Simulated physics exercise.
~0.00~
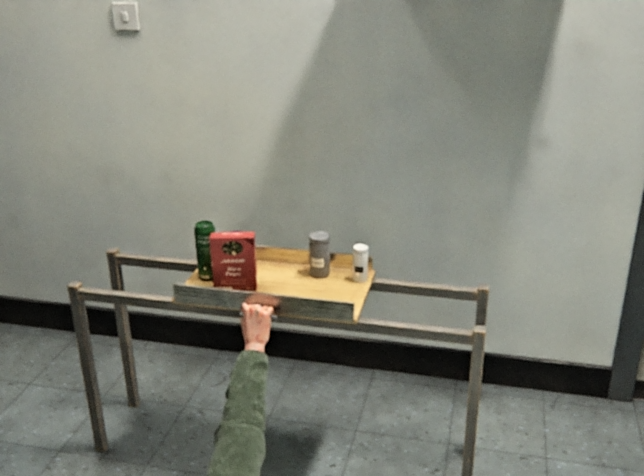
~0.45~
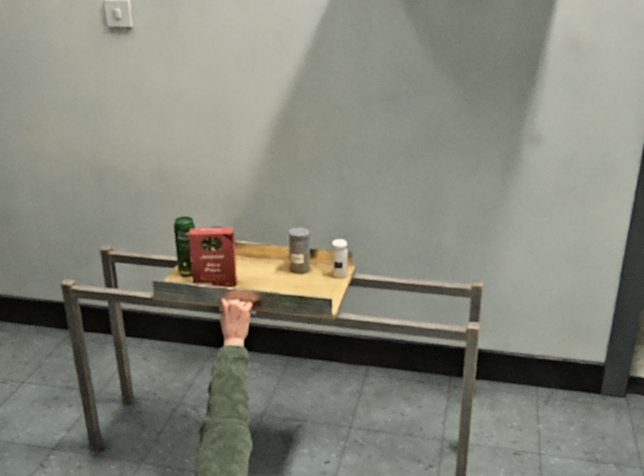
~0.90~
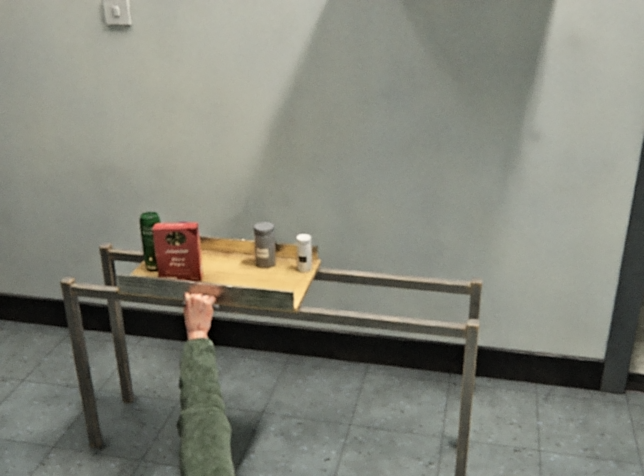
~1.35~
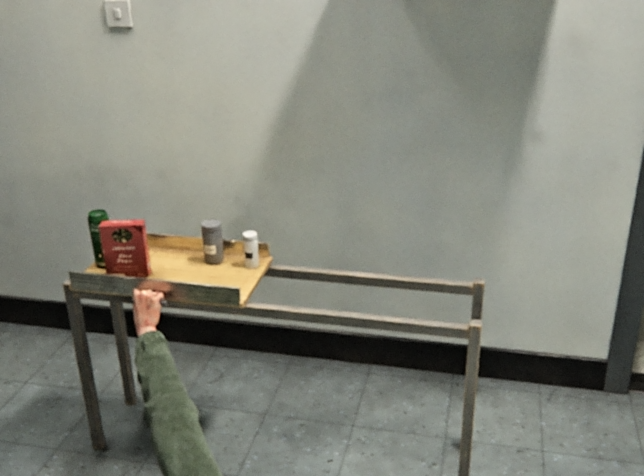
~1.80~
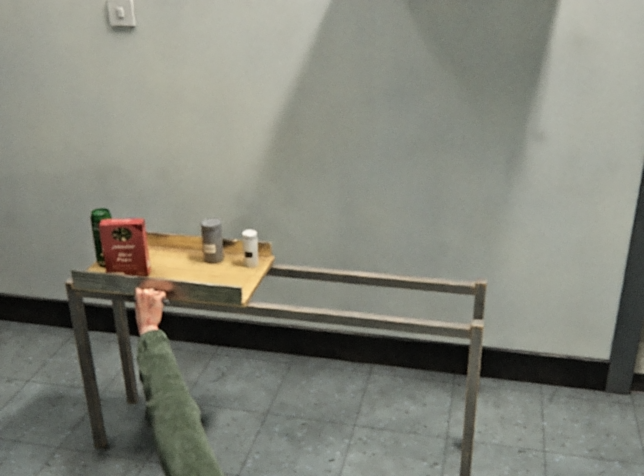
A wooden tray holding several upright containers slides left as a hand pulls it, then rests.
